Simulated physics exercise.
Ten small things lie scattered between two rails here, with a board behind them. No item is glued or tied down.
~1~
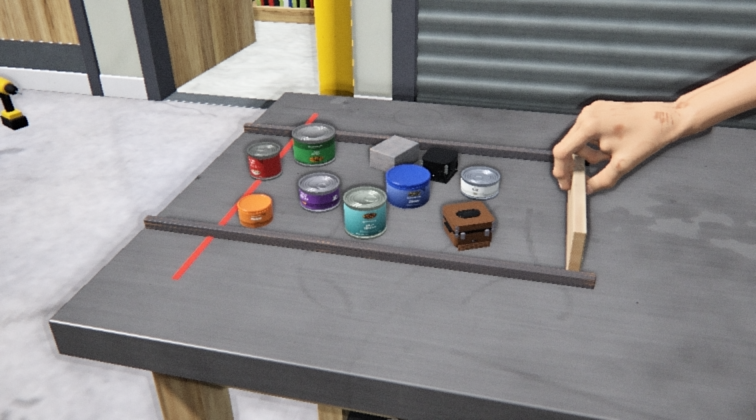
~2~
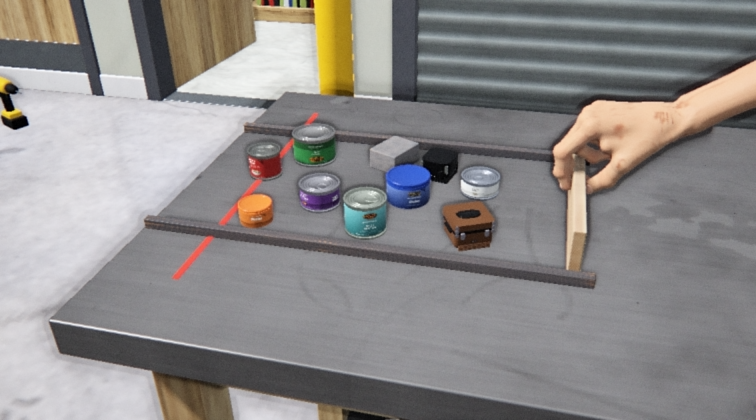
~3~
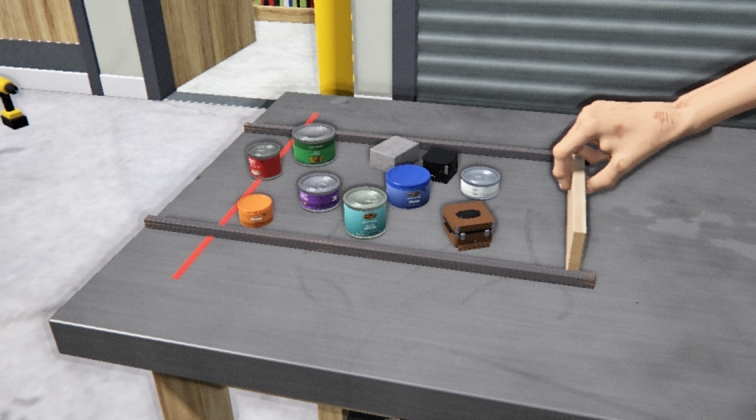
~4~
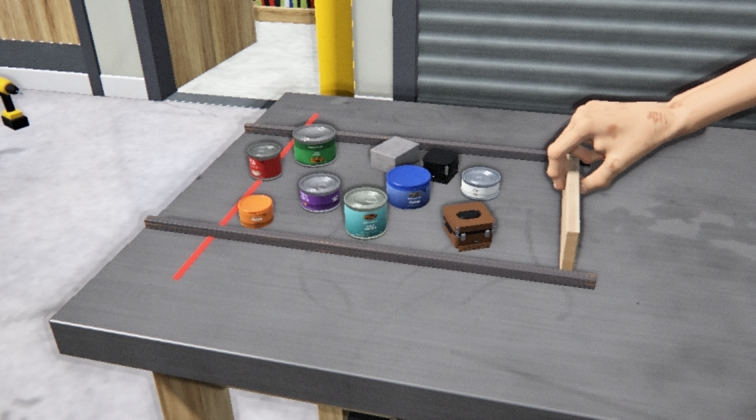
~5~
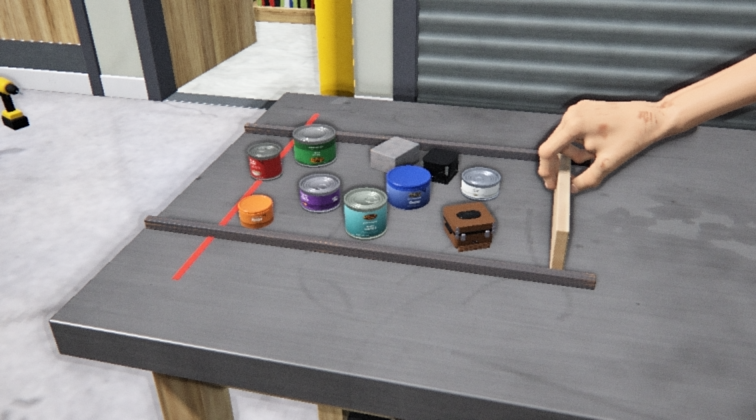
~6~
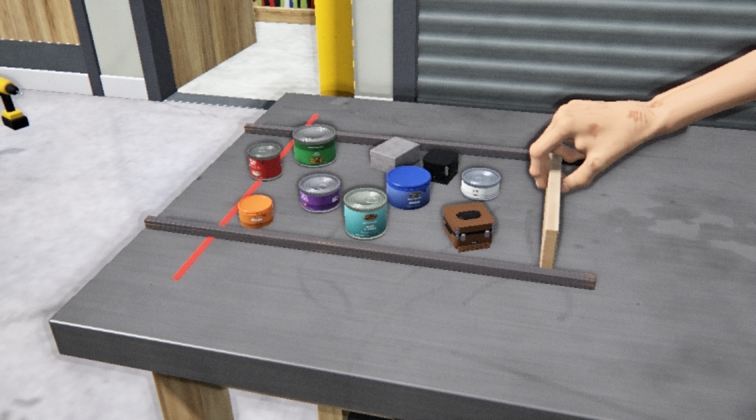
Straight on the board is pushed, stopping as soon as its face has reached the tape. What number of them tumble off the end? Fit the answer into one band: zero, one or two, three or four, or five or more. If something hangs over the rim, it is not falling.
I would say one or two.
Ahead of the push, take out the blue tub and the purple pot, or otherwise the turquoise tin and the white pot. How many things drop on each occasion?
You'd see 1 fallen, and 1 in the other try.
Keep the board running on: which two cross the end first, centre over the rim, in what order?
Order, earliest first: Green pot, orange tub.
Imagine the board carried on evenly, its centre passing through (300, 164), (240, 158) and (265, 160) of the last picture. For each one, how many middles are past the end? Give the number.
First 0, then 6, finally 2.
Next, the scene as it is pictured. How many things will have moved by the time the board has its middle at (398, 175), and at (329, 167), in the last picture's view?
So 6, and at the other place 9.
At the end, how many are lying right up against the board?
Counting them up gives 4.
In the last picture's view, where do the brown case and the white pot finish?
The brown case comes to rest close to (221, 193), while the white pot rests close to (255, 159).
Soon after, none off yet; red pot at rest near (265, 162); orange tub at rest near (256, 212); green pot at rest near (315, 146).
Then, none off yet; red pot at rest near (265, 162); orange tub moved about its own width near (230, 210); green pot moved about its own width near (283, 143).
At rest, the number that fall off is one or two; fallen, green pot and orange tub.
